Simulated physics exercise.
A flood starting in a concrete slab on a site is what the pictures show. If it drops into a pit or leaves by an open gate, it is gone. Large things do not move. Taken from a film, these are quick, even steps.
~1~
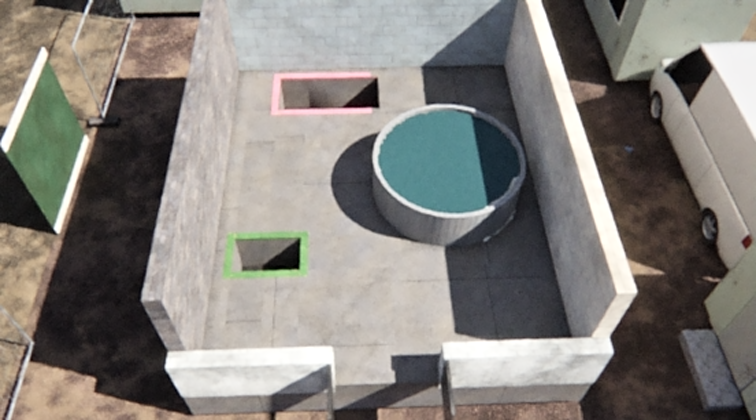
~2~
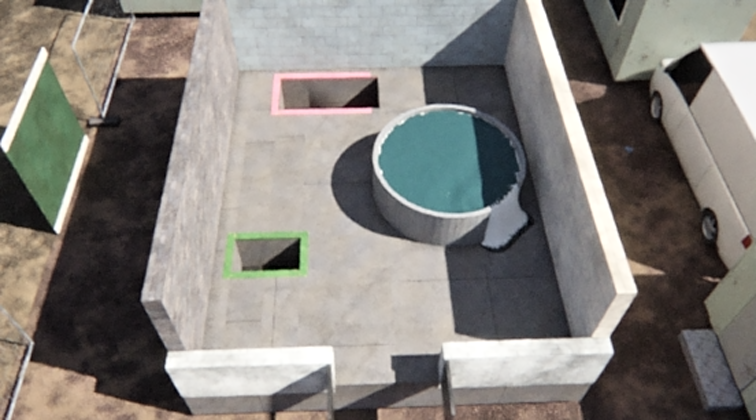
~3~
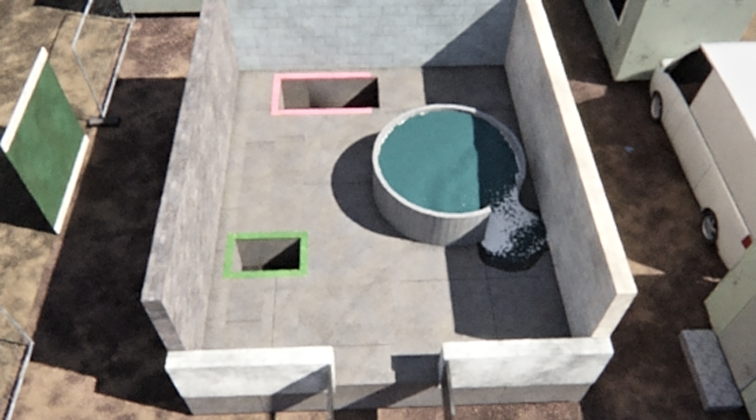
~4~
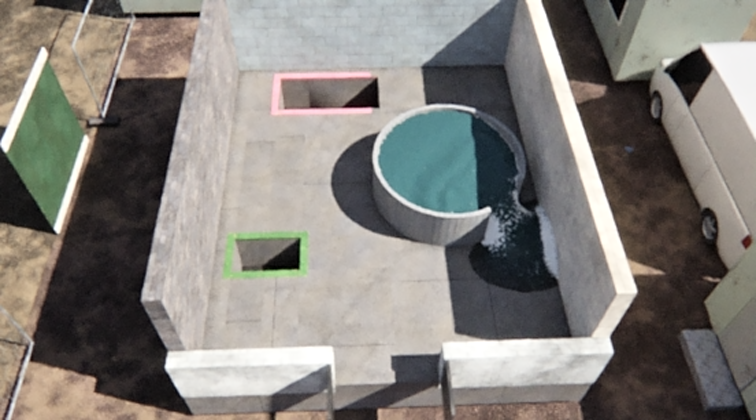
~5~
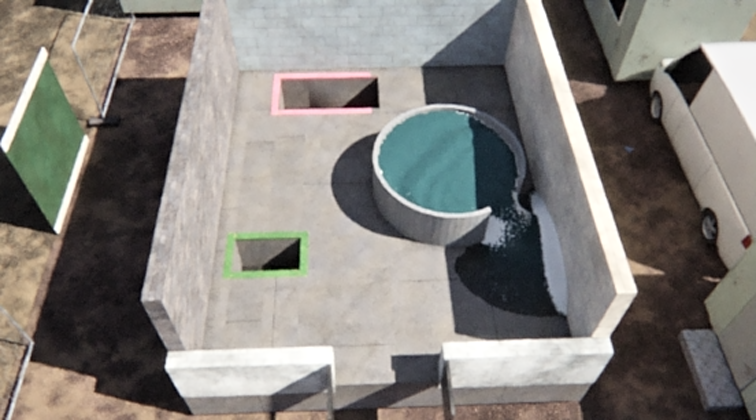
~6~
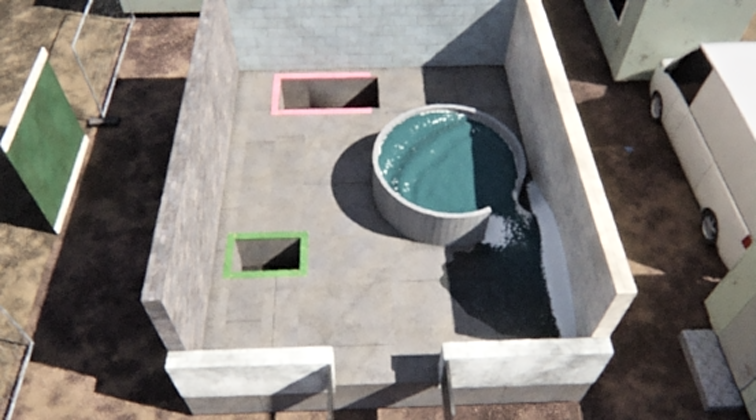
On a walled concrete slab, water pours from a round pool's right side and spreads.
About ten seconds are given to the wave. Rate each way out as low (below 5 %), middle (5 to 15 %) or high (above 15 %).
Ratings - gate: Middle; pink pit: Middle; green pit: High.
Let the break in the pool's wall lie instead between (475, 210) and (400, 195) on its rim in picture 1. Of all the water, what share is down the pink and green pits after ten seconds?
In percent: Pink 4, green 14.
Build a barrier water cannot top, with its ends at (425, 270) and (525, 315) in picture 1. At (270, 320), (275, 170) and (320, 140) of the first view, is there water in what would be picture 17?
Going spot by spot: High and dry, then high and dry, then high and dry.
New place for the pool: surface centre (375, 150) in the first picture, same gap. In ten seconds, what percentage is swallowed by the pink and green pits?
The pink pit gets 6 per cent and the green pit 15 per cent.
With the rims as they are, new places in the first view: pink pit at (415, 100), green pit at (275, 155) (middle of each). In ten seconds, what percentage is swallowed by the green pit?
Result - green pit: 20 %.
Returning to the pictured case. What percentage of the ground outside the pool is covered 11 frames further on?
That comes to about 35 per cent.
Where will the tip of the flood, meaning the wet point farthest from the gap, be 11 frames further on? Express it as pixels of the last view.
Estimated pixel: (275, 371).
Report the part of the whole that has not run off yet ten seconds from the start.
Estimate: 56 per cent.
A moment on, water covers 15 % of the floor; the gate 0 %, the pink pit 0 %, the green pit 0 %.
Next, water covers 35 % of the floor; the gate 0 %, the pink pit 0 %, the green pit 0 %.
Then, water covers 60 % of the floor; the gate 2 %, the pink pit 0 %, the green pit 2 %.
Later, water covers 80 % of the floor; the gate 5 %, the pink pit 2 %, the green pit 12 %.
In the end, water covers 95 % of the floor; the gate 8 %, the pink pit 9 %, the green pit 26 %.
